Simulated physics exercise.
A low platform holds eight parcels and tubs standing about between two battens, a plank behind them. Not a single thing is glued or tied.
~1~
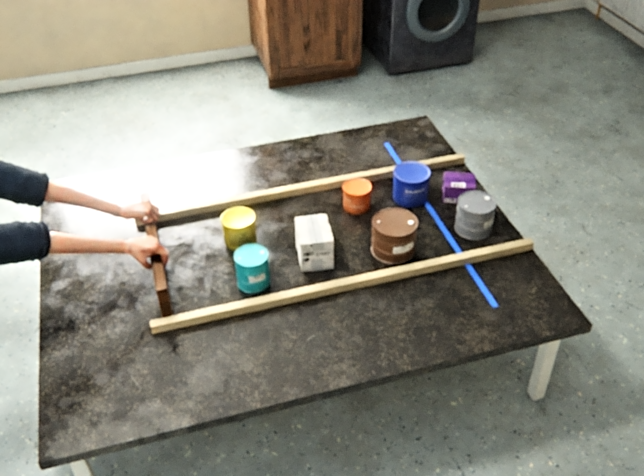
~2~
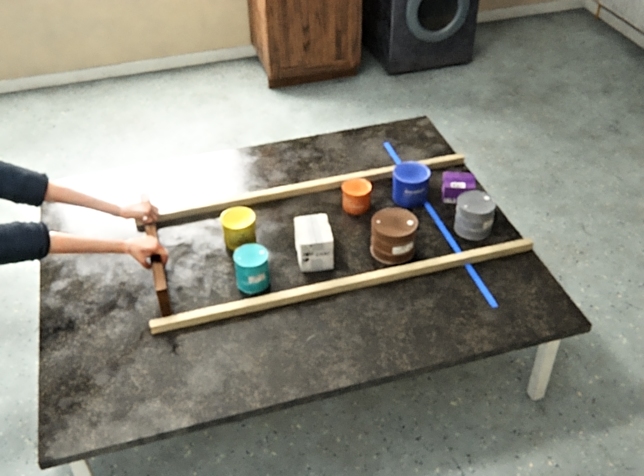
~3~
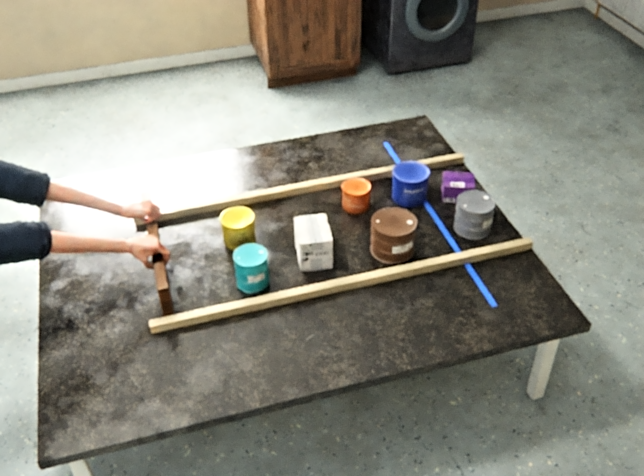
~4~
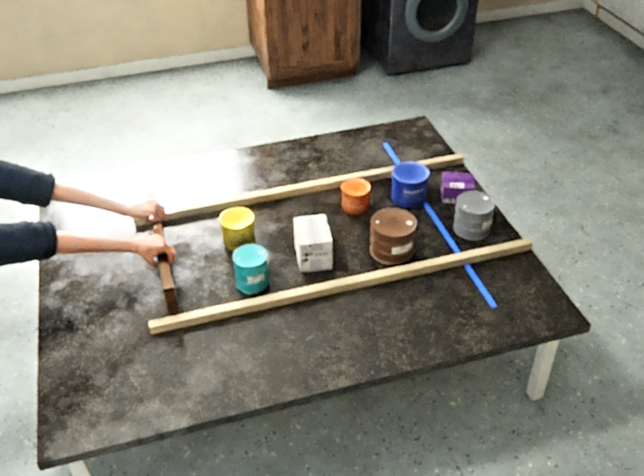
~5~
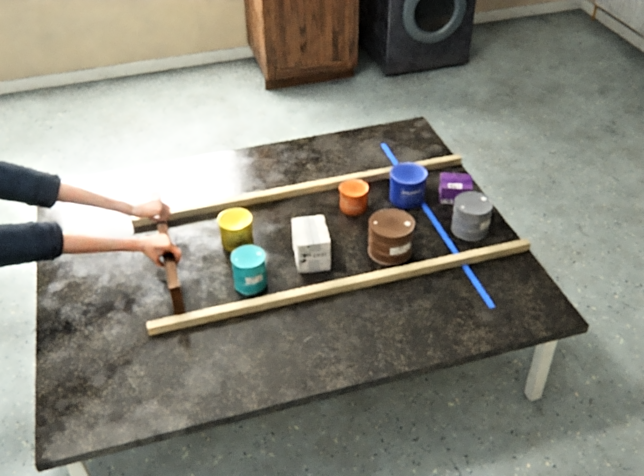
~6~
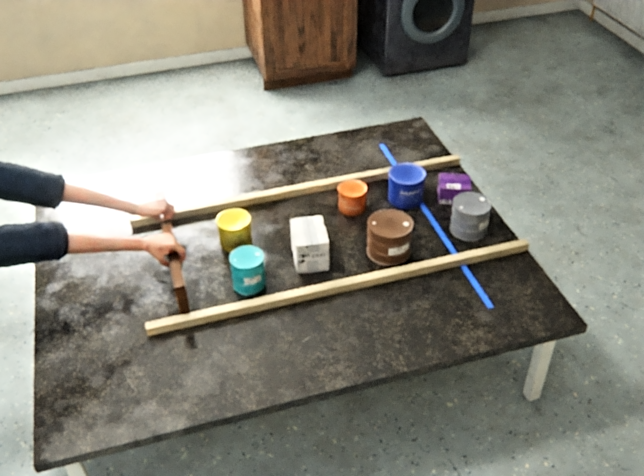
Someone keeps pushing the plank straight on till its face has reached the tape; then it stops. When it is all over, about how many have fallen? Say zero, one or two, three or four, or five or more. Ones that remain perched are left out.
When it is all over, the number fallen is one or two.
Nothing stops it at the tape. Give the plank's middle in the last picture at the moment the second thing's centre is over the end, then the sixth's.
First around (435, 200), then around (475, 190).
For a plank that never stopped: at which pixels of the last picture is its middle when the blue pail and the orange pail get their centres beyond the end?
Middle: Roughly (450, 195); roughly (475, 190).
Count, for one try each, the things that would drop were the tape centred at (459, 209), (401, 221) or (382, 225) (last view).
Respectively, 4, 0 and 0.
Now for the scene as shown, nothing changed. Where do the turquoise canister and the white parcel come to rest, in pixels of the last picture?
You'll find the turquoise canister at roughly (464, 228) and the white parcel at roughly (460, 206).
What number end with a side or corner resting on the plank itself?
In total, 4.
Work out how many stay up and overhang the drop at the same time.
The count is 2.
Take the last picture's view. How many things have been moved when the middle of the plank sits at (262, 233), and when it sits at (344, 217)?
First 3 and then 5.
A little later, none off yet; purple parcel at rest near (454, 189); grey canister at rest near (470, 216); blue pail at rest near (406, 186).
Next, none off yet; purple parcel at rest near (454, 189); grey canister shifted a little near (478, 213); blue pail shifted a little near (417, 183).
When it is over, the number that fall off is one or two; down, grey canister.
